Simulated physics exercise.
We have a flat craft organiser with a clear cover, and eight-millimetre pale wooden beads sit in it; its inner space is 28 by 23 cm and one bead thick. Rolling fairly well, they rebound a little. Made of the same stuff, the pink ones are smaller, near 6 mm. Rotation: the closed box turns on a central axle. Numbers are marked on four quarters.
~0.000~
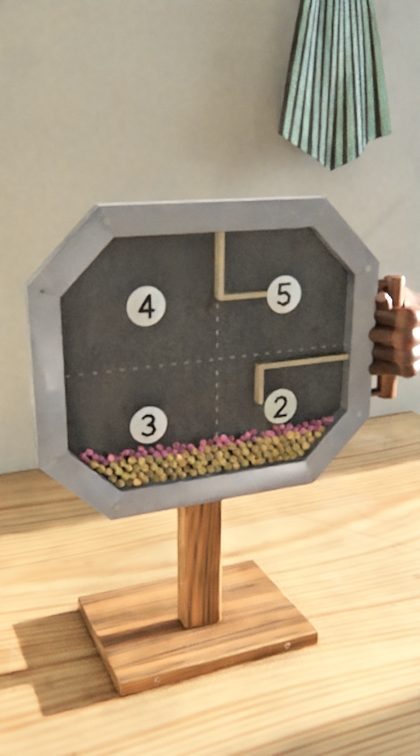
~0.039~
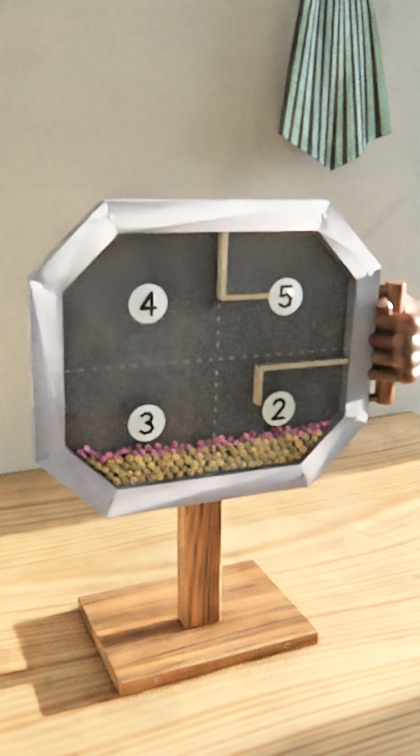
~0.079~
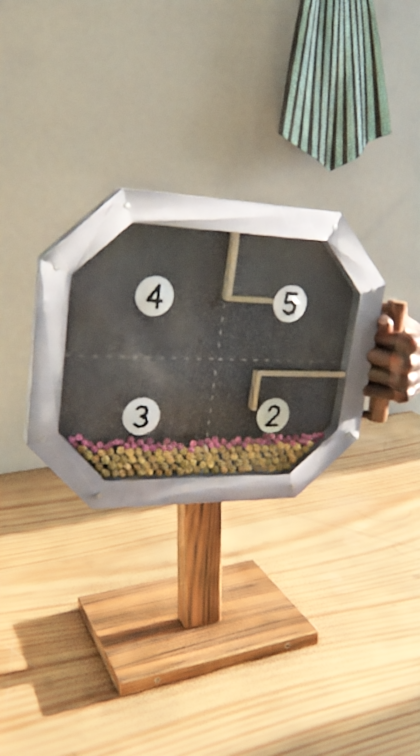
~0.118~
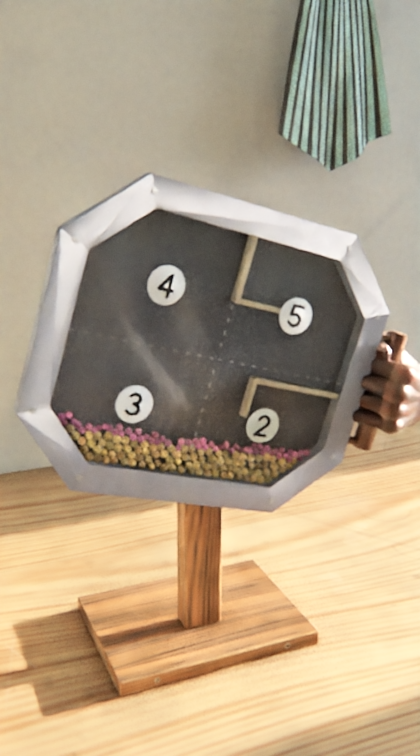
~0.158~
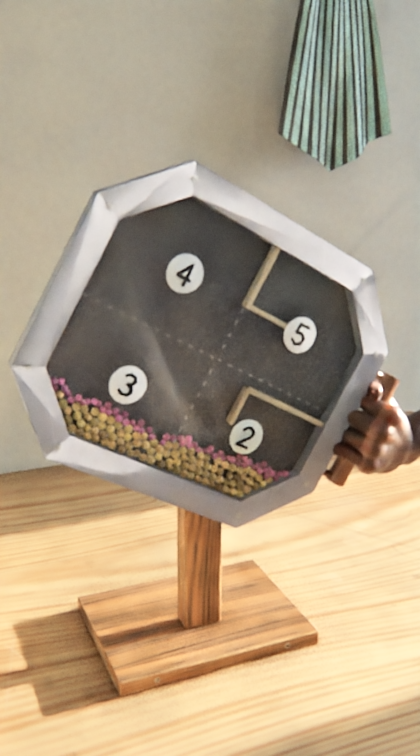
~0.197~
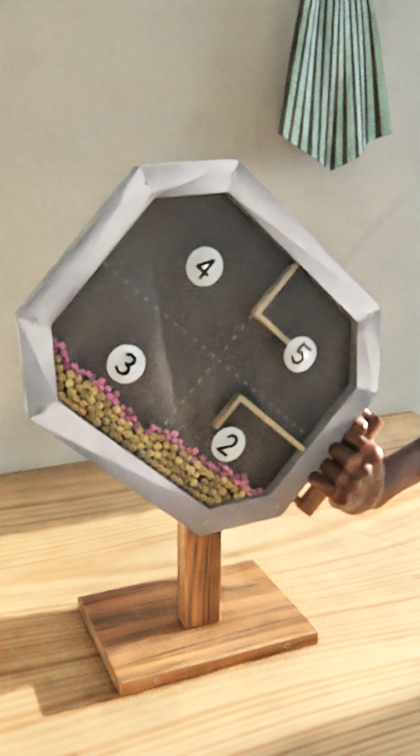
A flat, grey-rimmed eight-sided case with a clear front, holding small yellowish and pink beads along its bottom, stands on a wooden post and base on a pale wood table, seen from the front. Its dark interior has numbered white discs and two pale angled strips, with a striped green cloth hanging upper right. A hand at the right edge turns the case clockwise, and the beads shift left into a slope while the view stays still.
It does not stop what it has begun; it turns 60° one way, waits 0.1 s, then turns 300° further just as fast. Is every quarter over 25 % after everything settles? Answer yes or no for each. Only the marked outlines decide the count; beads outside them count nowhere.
No. 2 - yes; 3 - yes; 4 - no; 5 - no.
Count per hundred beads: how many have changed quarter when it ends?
About 30 %.
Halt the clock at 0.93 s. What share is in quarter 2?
95 %.
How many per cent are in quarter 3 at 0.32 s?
Roughly 45 %.
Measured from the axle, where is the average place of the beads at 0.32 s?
The middle sits around 8 cm left of it and 5 cm below it.
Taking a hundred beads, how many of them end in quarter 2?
That comes to near 50 percent.
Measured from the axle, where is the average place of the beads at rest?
Offset approx. 1 cm left, 9 cm below.
By 0.32 s, it stands 60° clockwise; the beads' middle is 8 cm left of and 5 cm below the centre; no. 2, 55 %, no. 3, 45 %.
By 0.93 s, it has come round 209° clockwise; the beads' middle is 5 cm left of and 9 cm above the centre; no. 2, 95 %.
By 1.45 s, it has come round 360° clockwise; the beads' middle is 1 cm left of and 9 cm below the centre; no. 2, 50 %, no. 3, 50 %.
All still by 2.5 s, it has come round 360° clockwise; no. 2, 50 %, no. 3, 50 %, no. 4, 0 %, no. 5, 0 %.
